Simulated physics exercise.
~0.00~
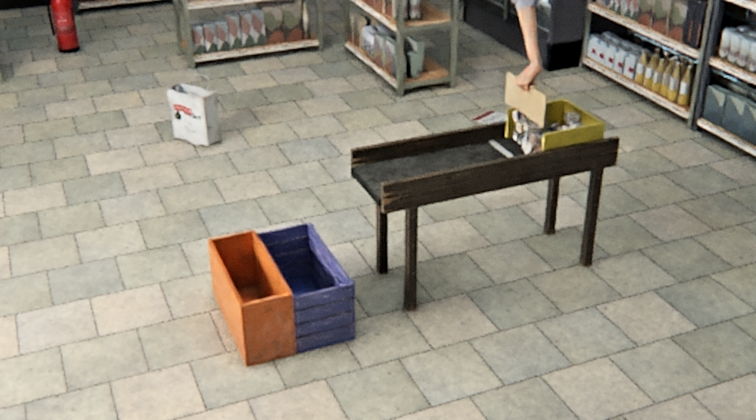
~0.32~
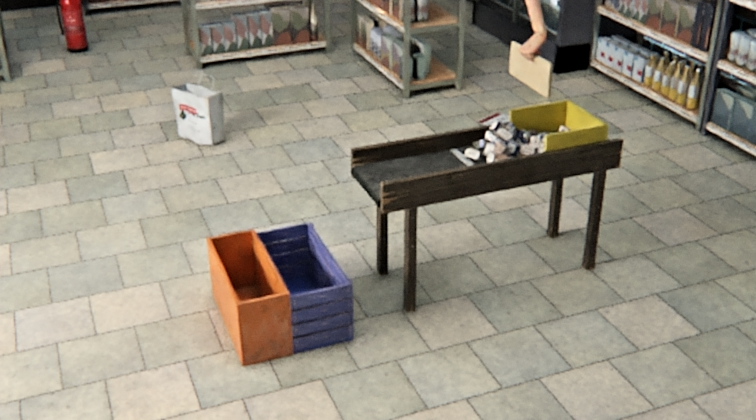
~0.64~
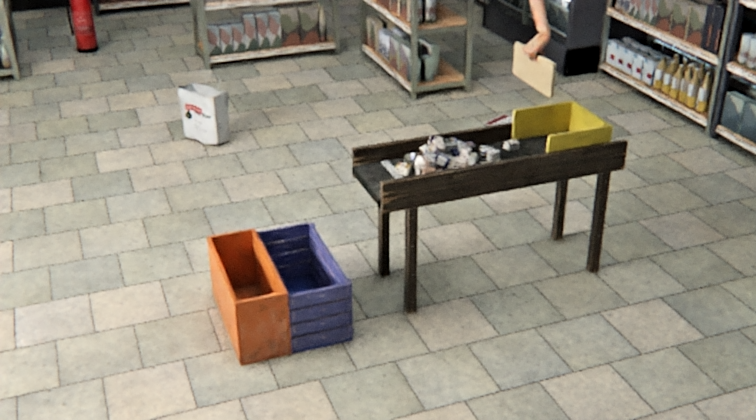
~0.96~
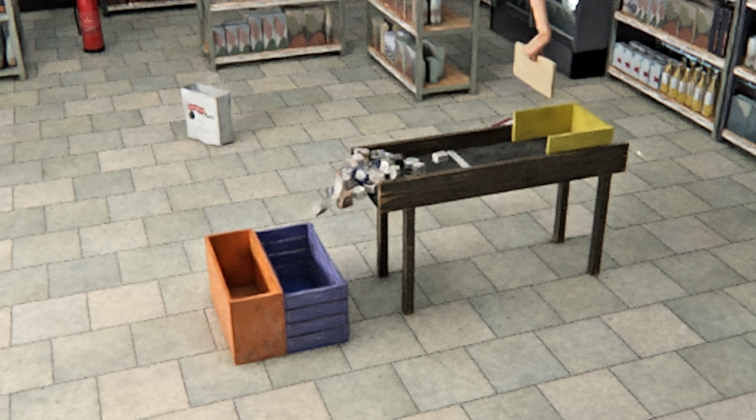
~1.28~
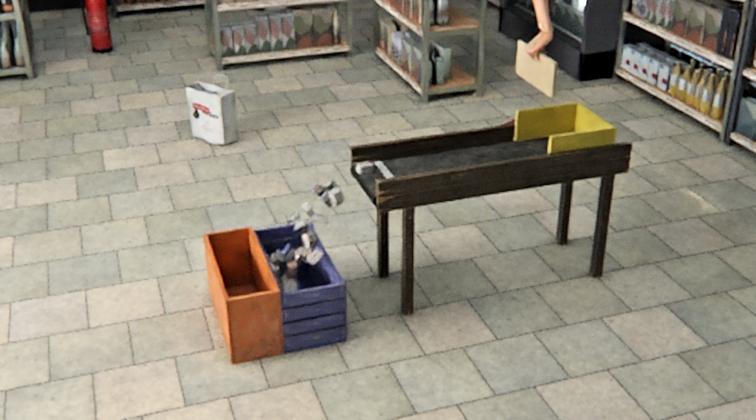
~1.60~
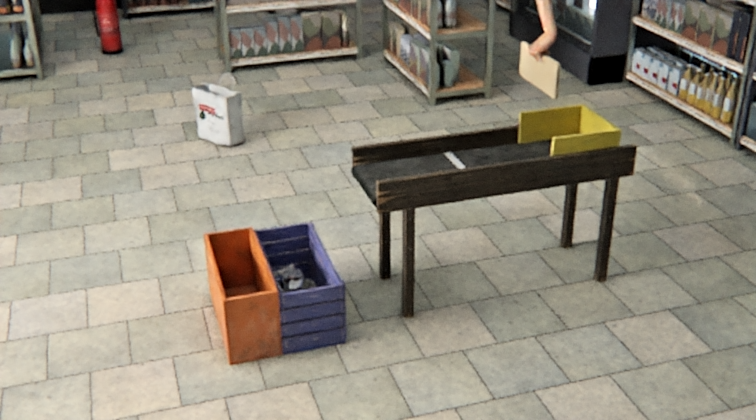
In a shop, small cartons ride left along a belt and drop into a blue box.
